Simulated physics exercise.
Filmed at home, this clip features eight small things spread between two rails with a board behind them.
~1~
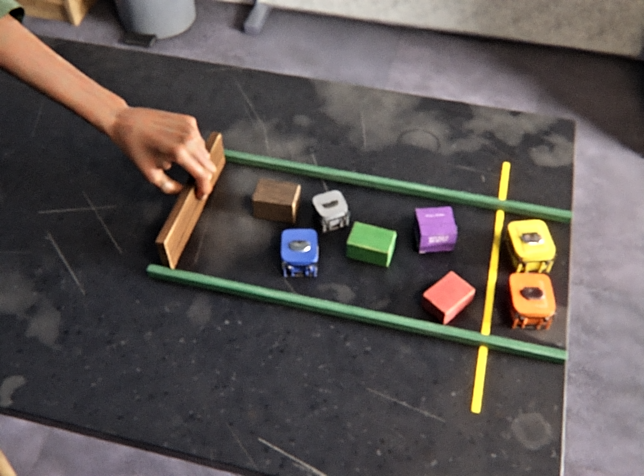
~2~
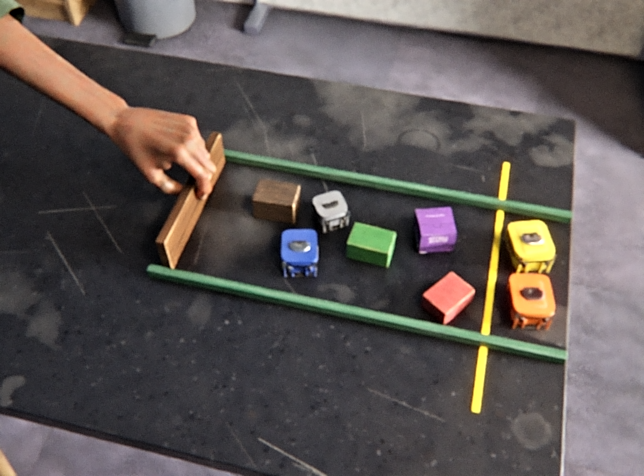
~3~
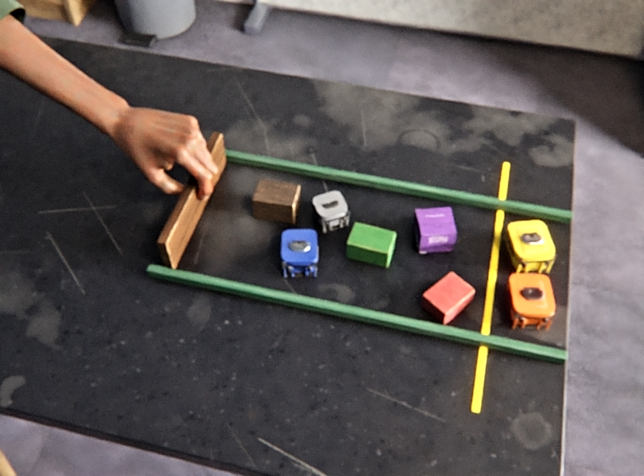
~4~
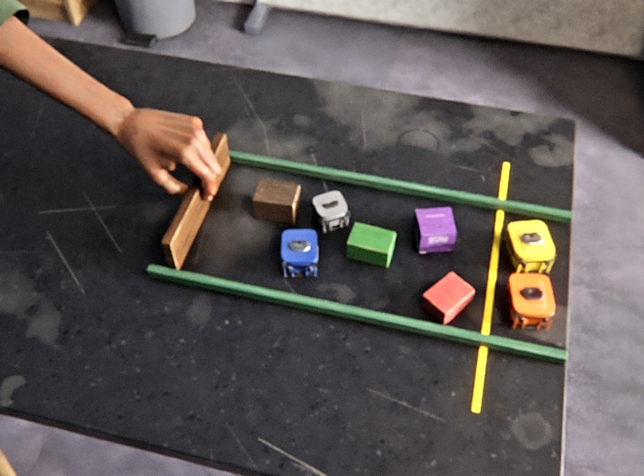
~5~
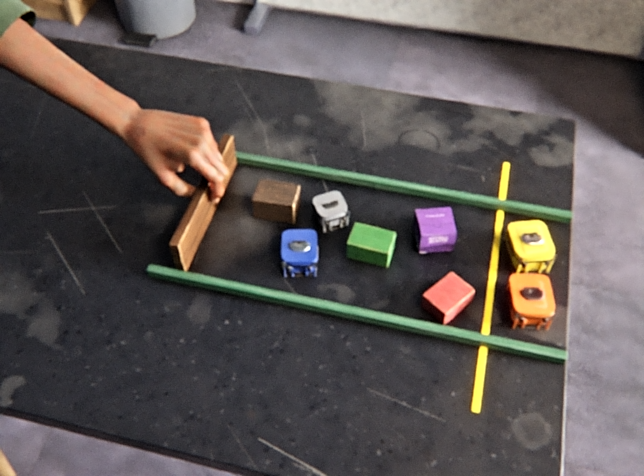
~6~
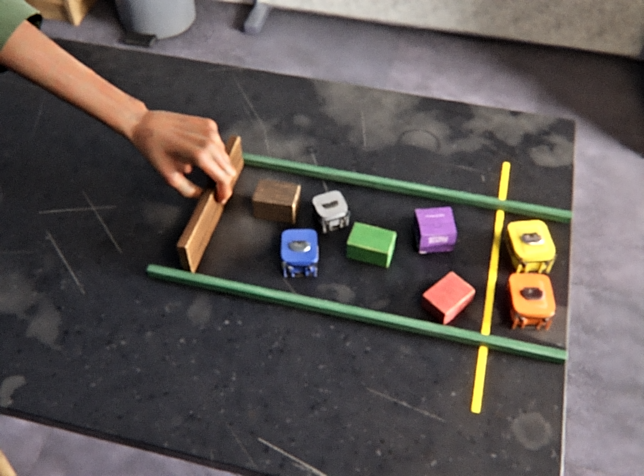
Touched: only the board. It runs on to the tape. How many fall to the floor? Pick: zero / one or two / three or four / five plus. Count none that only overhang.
That comes to three or four.
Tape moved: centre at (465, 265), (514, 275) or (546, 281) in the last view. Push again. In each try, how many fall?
The counts come to 1, then 4, then 6.
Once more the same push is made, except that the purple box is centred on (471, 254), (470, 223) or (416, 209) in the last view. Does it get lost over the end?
Safe; Gone; Safe.
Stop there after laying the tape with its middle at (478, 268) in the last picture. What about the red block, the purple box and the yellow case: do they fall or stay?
Here the red block is not lost; the purple box ends up off; last, the yellow case ends up off.
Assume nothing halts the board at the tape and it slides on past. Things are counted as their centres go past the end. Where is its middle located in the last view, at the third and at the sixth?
First about (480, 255), next about (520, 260).
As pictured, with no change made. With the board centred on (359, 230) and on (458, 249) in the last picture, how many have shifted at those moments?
5 by the first point, 8 by the second.
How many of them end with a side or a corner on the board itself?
It is in contact with 2.
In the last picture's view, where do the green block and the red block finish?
In the last picture the green block sits around (543, 282) and the red block around (548, 324).
A little later, none off yet; orange case at rest near (529, 302); yellow case at rest near (528, 248); red block at rest near (448, 298).
When it is over, the number that fall off is three or four; down, purple box, yellow case and orange case.
